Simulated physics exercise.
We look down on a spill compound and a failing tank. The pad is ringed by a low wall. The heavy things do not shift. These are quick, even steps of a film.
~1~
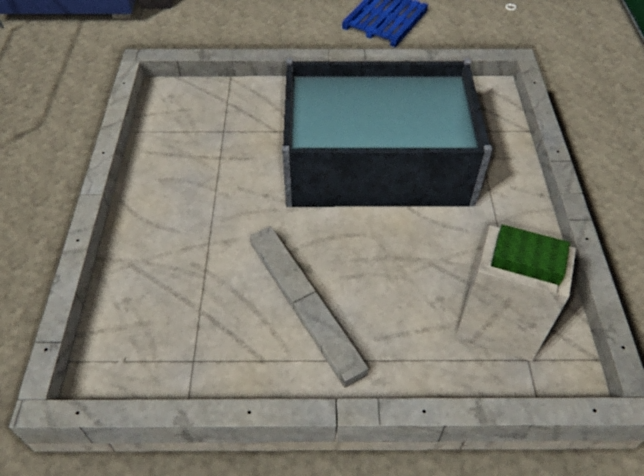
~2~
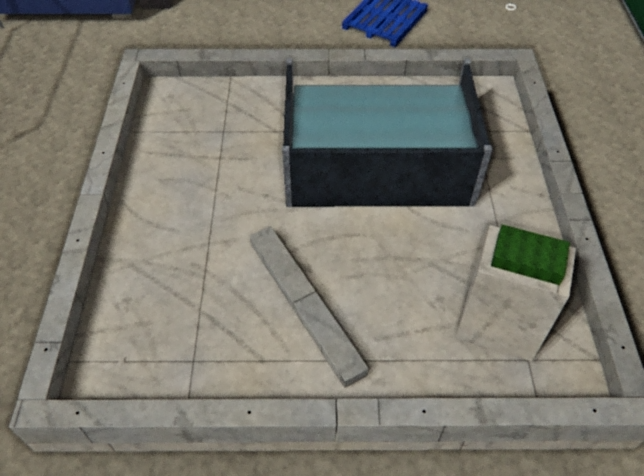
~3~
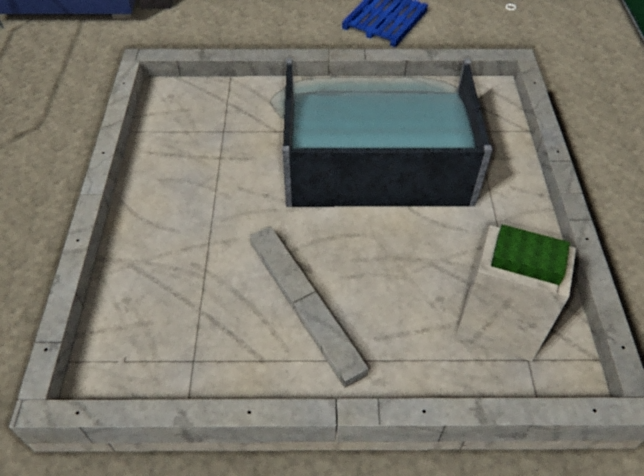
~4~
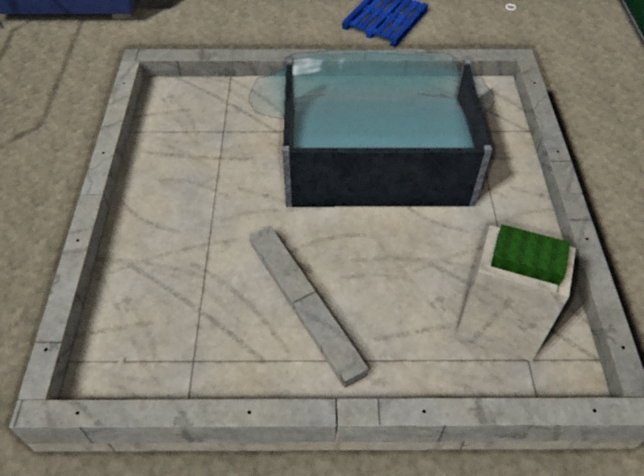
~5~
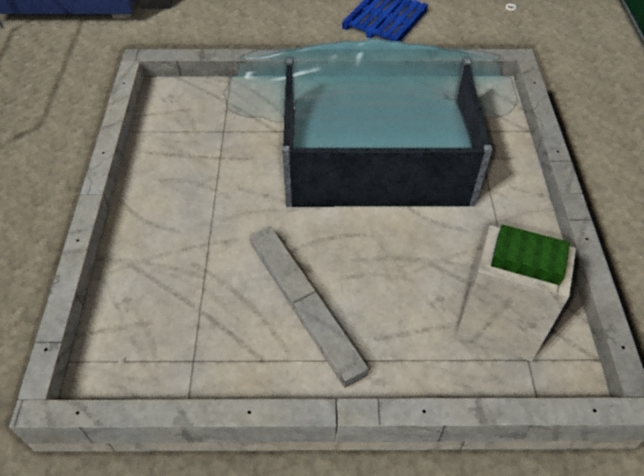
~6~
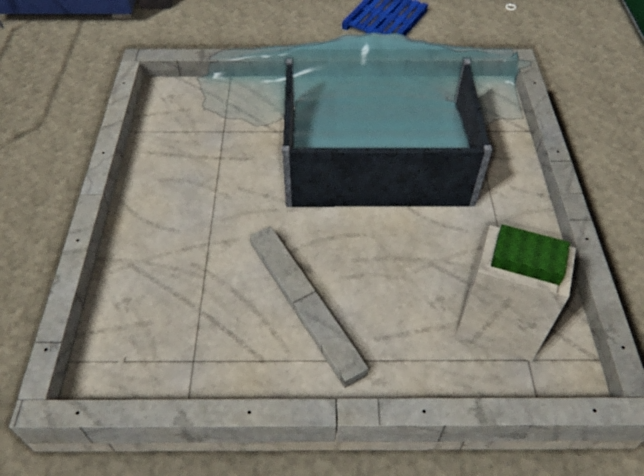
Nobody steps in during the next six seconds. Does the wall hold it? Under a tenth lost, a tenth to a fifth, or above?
It loses more than a fifth.
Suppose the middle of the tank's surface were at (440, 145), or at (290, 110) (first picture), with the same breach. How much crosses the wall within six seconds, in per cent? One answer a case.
Roughly 22 per cent, then 30 per cent.
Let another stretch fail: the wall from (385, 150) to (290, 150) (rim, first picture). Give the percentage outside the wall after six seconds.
Near 6 in a hundred.
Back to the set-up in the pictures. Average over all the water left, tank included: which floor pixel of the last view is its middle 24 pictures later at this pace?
I would point to (344, 185).
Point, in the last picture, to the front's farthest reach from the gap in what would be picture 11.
Close to (144, 85).
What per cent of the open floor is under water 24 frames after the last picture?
Roughly 85 per cent.
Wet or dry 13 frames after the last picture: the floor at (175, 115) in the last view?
At that place: Under water.
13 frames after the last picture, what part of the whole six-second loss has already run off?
Roughly 100 per cent.
A moment on, water covers 20 % of the floor; the low wall has let 13 % over.
Next, water covers 25 % of the floor; the low wall has let 21 % over.
Then, water covers 45 % of the floor; the low wall has let 29 % over.
Later, water covers 65 % of the floor; the low wall has let 29 % over.
In the end, water covers 75 % of the floor; the low wall has let 29 % over.
